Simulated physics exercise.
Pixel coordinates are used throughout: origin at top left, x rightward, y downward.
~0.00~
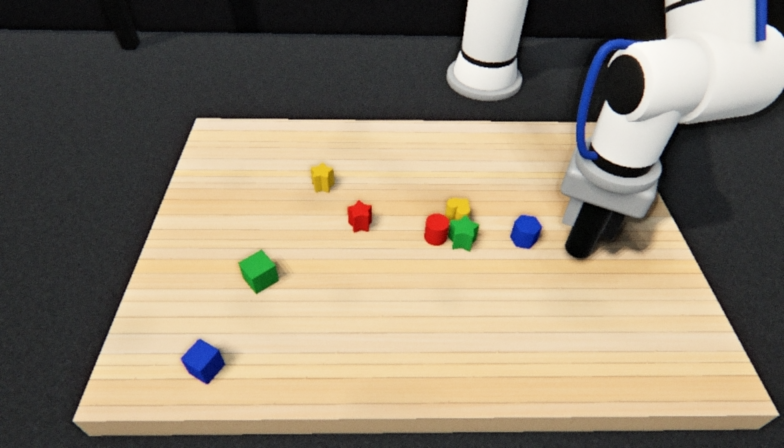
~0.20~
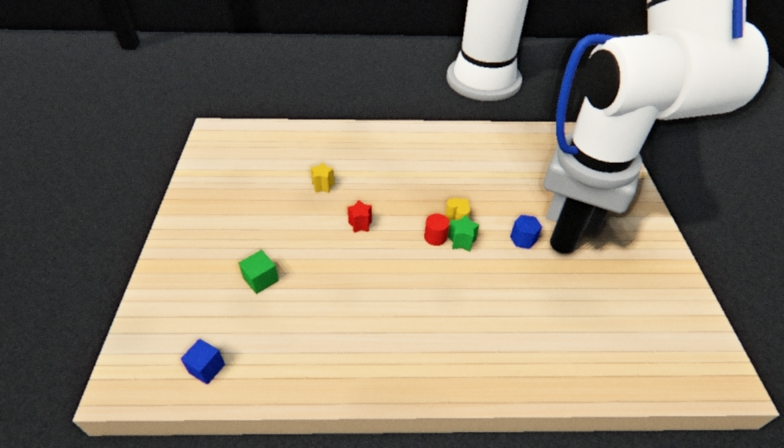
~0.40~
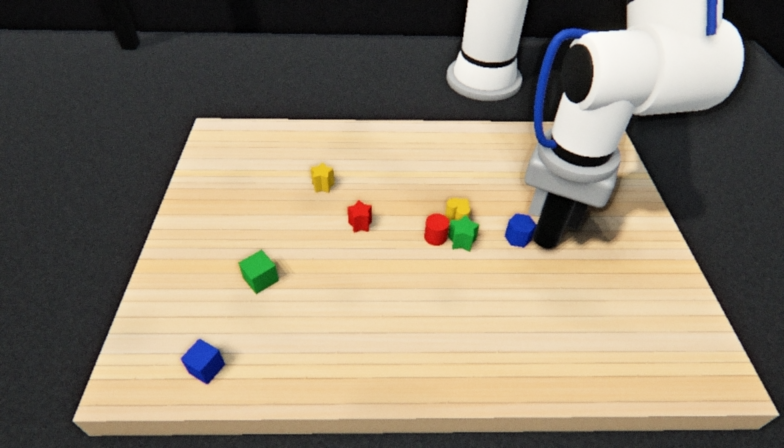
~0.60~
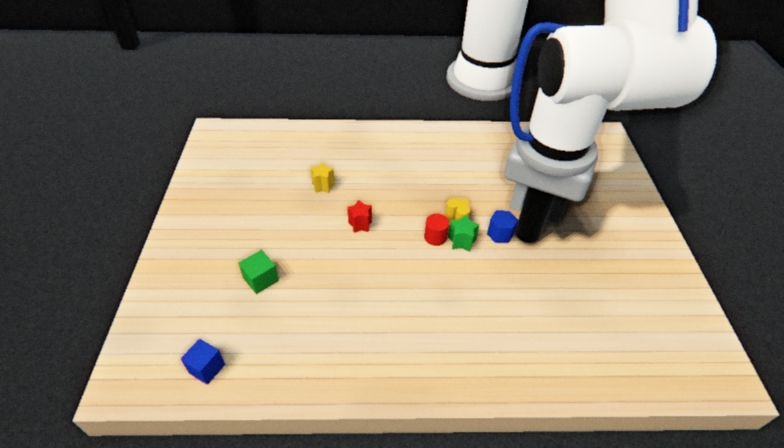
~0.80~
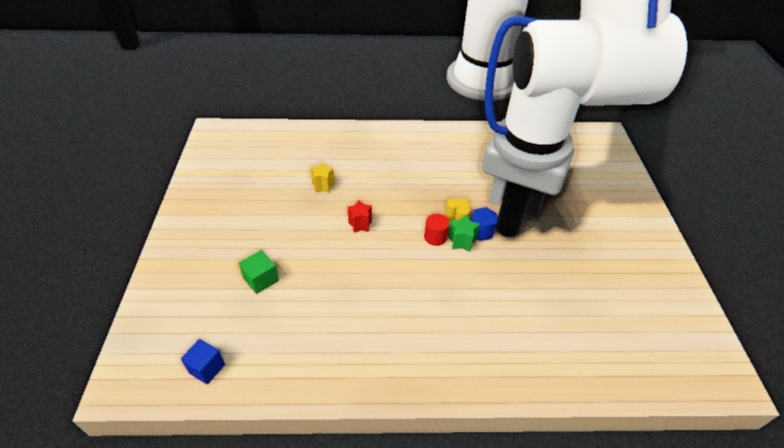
The clip opens on a wooden board scattered with small colored blocks, with a white robot arm holding a black stick at the right. The arm moves left until the stick meets the blue six-sided block, then pushes it left to the cluster of red, yellow and green blocks, while the others stay still.
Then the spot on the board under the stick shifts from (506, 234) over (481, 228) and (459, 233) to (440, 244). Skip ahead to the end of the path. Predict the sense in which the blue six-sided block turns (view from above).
Answer: With the clock.
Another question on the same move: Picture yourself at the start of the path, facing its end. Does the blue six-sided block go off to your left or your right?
It's set to shift right.
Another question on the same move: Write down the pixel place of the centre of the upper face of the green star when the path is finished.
Located at (437, 245).
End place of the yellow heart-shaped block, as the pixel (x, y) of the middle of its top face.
Near (431, 198).
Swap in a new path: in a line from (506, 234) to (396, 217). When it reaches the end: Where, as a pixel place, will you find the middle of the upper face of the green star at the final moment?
Pixel (446, 233).
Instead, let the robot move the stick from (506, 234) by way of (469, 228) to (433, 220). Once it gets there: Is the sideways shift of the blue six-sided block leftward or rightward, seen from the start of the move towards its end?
It slides leftward.
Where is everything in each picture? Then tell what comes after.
In the first frame, lower end of the stick at (578, 249), tops of blocks, red disc at (438, 221), yellow heart-shaped block at (460, 205), green star at (465, 226), blue six-sided block at (528, 224).
In the second frame, stick at (562, 244), blocks as before.
In the third frame, stick at (546, 239), blue six-sided block at (523, 222).
In the fourth frame, stick at (527, 234), blue six-sided block at (504, 219).
In the fifth frame, stick at (508, 228), red disc at (438, 221), yellow heart-shaped block at (460, 205), green star at (465, 226), blue six-sided block at (485, 216).
The first path, step by step. One third of the way, stick at (482, 221); red disc at (427, 224); yellow heart-shaped block at (444, 201), turned 55° clockwise; green star at (453, 230), turned 25° anticlockwise; blue six-sided block at (460, 214), turned 30° anticlockwise.
Two thirds of the way, stick at (460, 227); red disc at (420, 226); yellow heart-shaped block at (432, 198), turned 75° clockwise; green star at (447, 234), turned 60° anticlockwise; blue six-sided block at (436, 214).
At the end, stick at (440, 238); red disc at (408, 228); yellow heart-shaped block at (431, 198), turned 80° clockwise; green star at (437, 245), turned 100° anticlockwise; blue six-sided block at (424, 214), turned 35° clockwise.
